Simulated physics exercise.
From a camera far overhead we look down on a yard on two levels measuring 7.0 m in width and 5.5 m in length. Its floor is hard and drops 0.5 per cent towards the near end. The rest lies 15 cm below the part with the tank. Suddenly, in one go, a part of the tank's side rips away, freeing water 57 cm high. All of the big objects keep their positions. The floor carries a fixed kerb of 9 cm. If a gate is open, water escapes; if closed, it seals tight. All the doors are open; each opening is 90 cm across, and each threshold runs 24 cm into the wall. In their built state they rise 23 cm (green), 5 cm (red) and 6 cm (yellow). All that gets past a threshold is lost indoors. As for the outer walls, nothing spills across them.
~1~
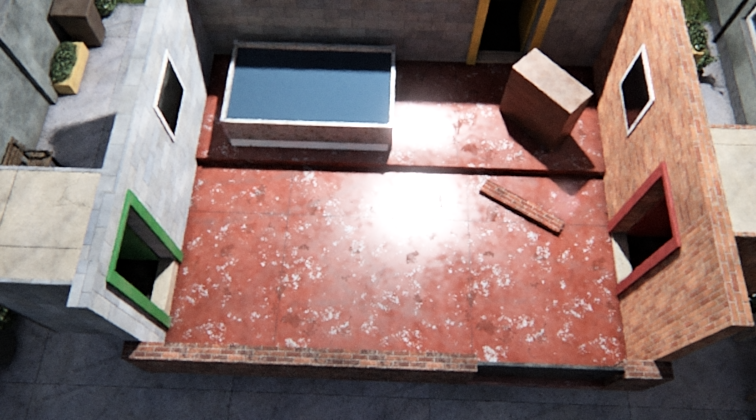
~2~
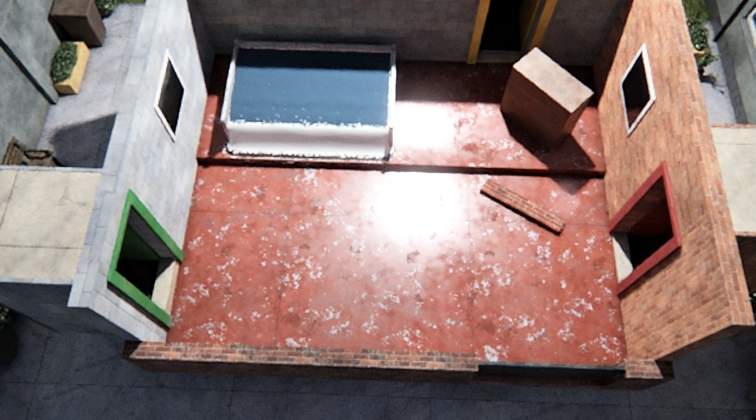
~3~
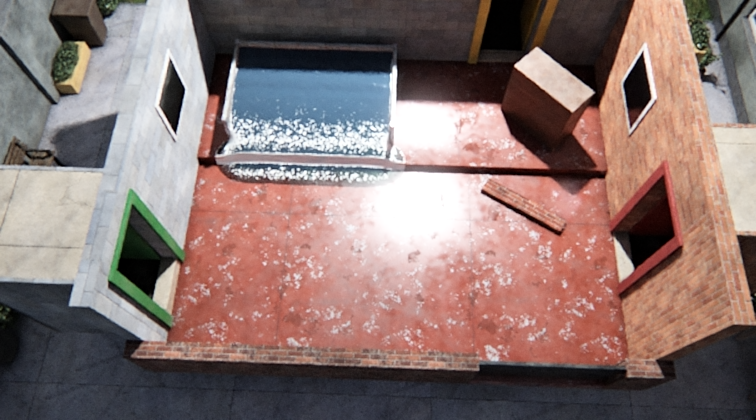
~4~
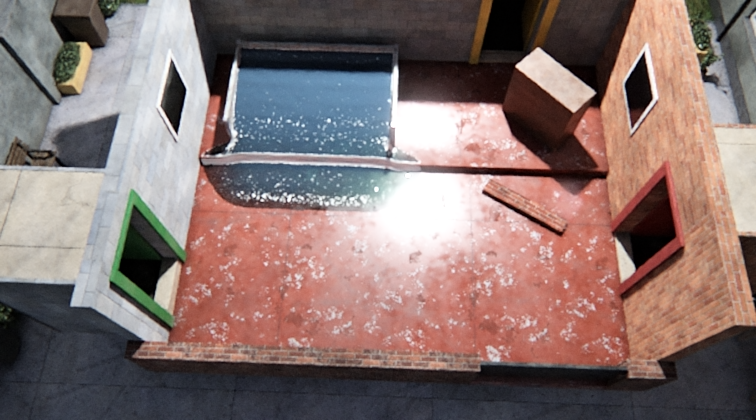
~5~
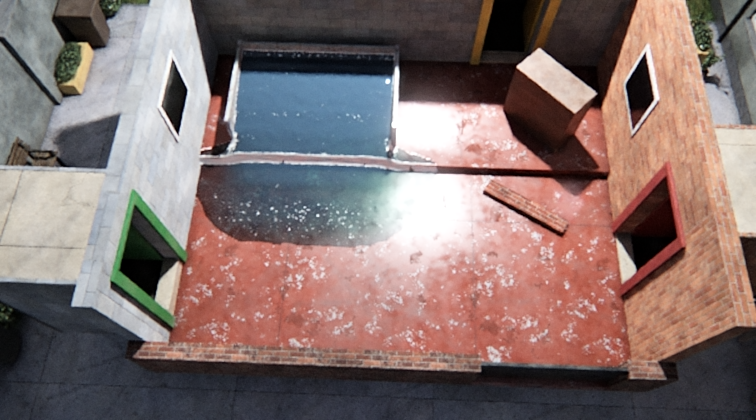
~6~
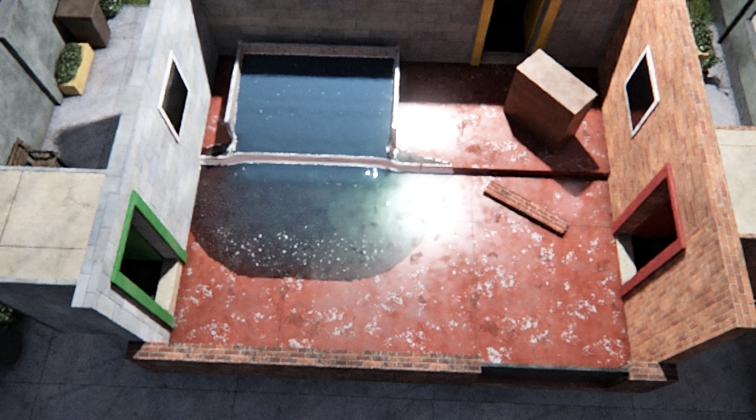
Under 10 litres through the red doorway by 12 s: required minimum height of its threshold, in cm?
Roughly 13 cm.
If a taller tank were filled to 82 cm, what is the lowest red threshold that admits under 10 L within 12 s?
I'd go with near 19 cm then.
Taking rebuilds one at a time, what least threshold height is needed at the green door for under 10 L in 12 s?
Green: Roughly 25 cm.
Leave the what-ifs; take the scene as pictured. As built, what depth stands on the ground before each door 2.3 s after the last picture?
Green 28, red 0, yellow 0 cm.
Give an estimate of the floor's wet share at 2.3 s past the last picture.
Around 55 per cent of the free floor.
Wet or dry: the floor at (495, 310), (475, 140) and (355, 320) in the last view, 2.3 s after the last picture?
Going in order: Swamped, untouched, swamped.
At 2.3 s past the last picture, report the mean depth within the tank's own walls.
It averages near 9 cm.
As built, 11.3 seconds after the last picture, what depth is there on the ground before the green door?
It works out to about 6.5 centimetres deep.
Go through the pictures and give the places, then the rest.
Still water, 57 cm deep, in the tank at (311, 85); the red door at (639, 236) is dry, in the first frame.
Water pours out at (310, 135) and has run 0.2 m, to (233, 151); about 11 cm deep outside, 57 cm at the back, in the second frame.
The gap is at (311, 136), the front 0.7 m out at (236, 177); the back of the tank holds 57 cm, in the third frame.
Water pours out at (313, 137) and has run 1.1 m, to (247, 203); about 11 cm deep outside, 53 cm at the back, in the fourth frame.
The front is at (269, 238), 1.7 m from the gap at (314, 138); 5.6 m2 of floor is wet, 48 cm left at the back, in the fifth frame.
Water pours out at (314, 139) and has run 2.3 m, to (243, 269); about 7 cm deep outside, 48 cm at the back; the red door at (643, 237), 5.4 m from the gap, is still 3.1 m from the nearest water, in the sixth frame.
Then, 0.7 s after the last picture water covers 45 % of the floor, deepest (36 cm) near (298, 359); it has not reached the red door.
Then, 2.3 s after the last picture water covers 55 % of the floor, deepest (32 cm) near (179, 354); it has not reached the red door.
Then, 11.3 s after the last picture water covers 70 % of the floor, deepest (14 cm) near (516, 195); 11 cm at the red door, 220 litres in over its 5 cm threshold.
At the red door as built, the water peaked near 14 cm, 7.7 s after the last picture.
Run again over the same 12 s with other heights there, 51 litres in over 10.5 cm, 0 litres over 16.5 cm. The limit of 10 litres is kept from about 13 cm up.
